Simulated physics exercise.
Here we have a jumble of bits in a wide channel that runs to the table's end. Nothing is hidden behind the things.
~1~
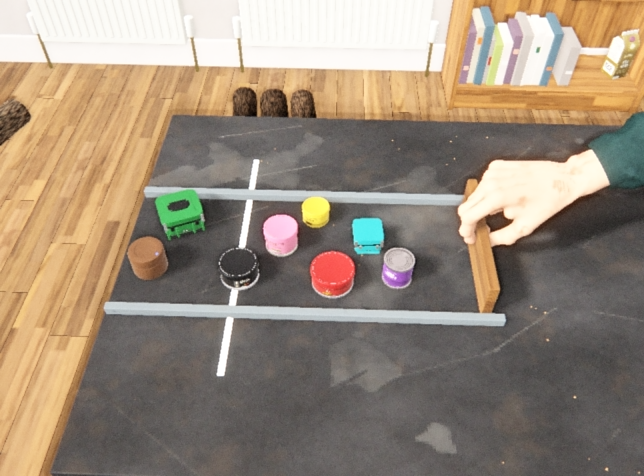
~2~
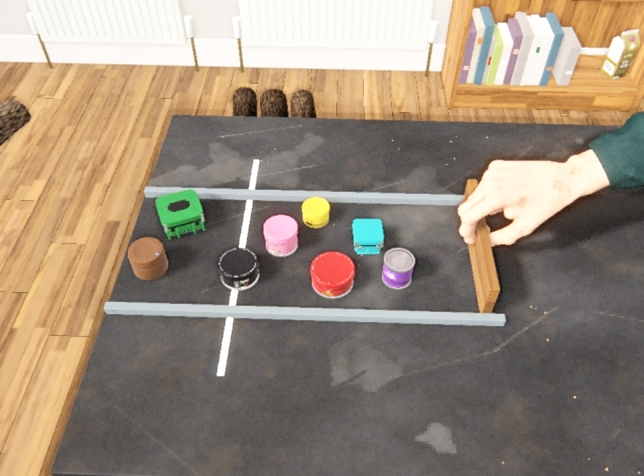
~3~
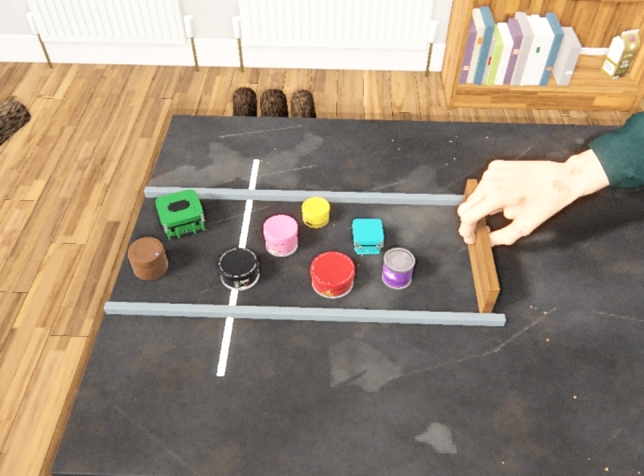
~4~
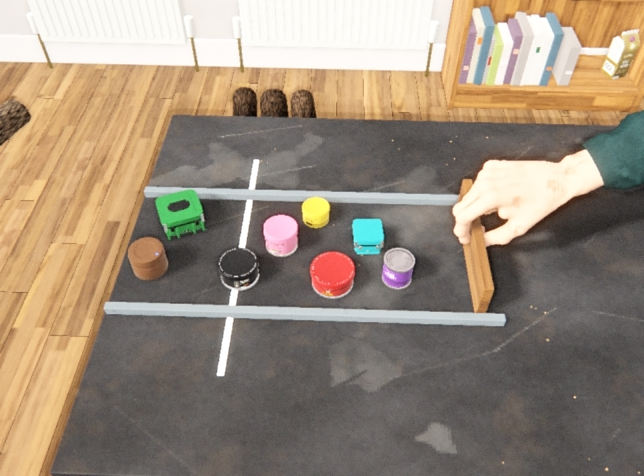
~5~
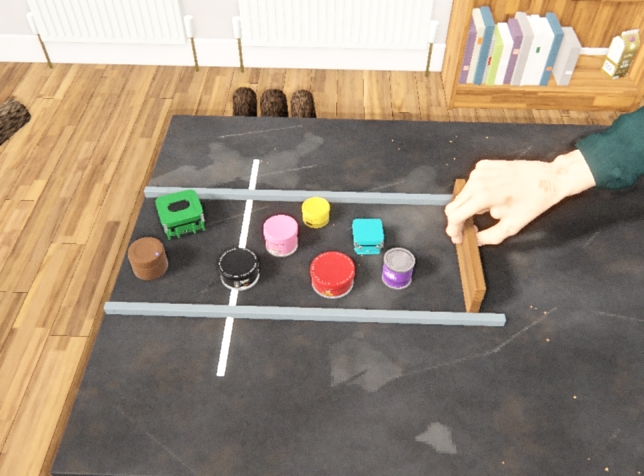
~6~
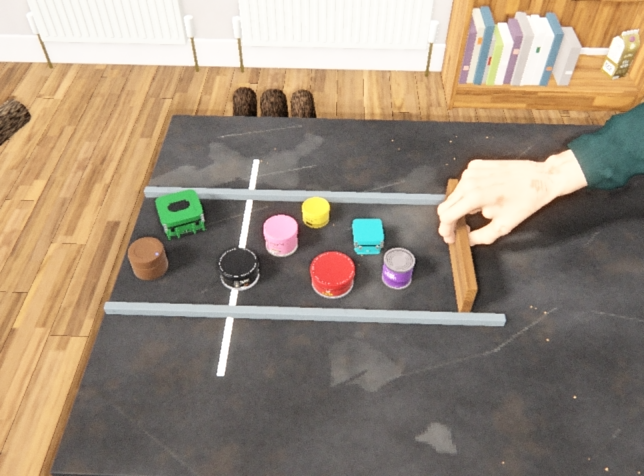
A hand slid a wooden board slightly to the left between two long grey rails on a dark table, while the scattered tins, cases and brown lid near the white tape stayed still.
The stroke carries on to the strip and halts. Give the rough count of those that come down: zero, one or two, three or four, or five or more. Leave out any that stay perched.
The number that fall off is zero.
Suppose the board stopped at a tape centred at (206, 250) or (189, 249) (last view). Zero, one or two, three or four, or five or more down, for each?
In that order: One or two; one or two.
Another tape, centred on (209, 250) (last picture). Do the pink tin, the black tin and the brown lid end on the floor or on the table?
The pink tin is kept, the black tin survives, the brown lid comes down.
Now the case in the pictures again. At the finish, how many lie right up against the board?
It touches 3.
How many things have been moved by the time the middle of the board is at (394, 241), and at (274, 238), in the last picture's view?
The counts are 1 and 6.
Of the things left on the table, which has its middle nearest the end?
The brown lid.
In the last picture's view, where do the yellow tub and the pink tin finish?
The yellow tub at (234, 210), the pink tin at (198, 236).
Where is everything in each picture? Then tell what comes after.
Brown lid (148, 258); green case (181, 214); black tin (239, 269); board (479, 244); tape (241, 251), in the first picture.
Green case (181, 214); pink tin (281, 236), in the second picture.
Black tin (239, 269); purple tin (398, 269), in the third picture.
Brown lid (148, 259); red tin (333, 275), in the fourth picture.
Green case (181, 214); turquoise case (367, 237), in the fifth picture.
Brown lid (148, 259); green case (181, 214); black tin (239, 269); board (459, 243); tape (241, 251), in the sixth picture.
A little later, none off yet; brown lid at rest near (148, 259); green case at rest near (181, 214); black tin at rest near (239, 269).
When it is over, the number that fall off is zero.
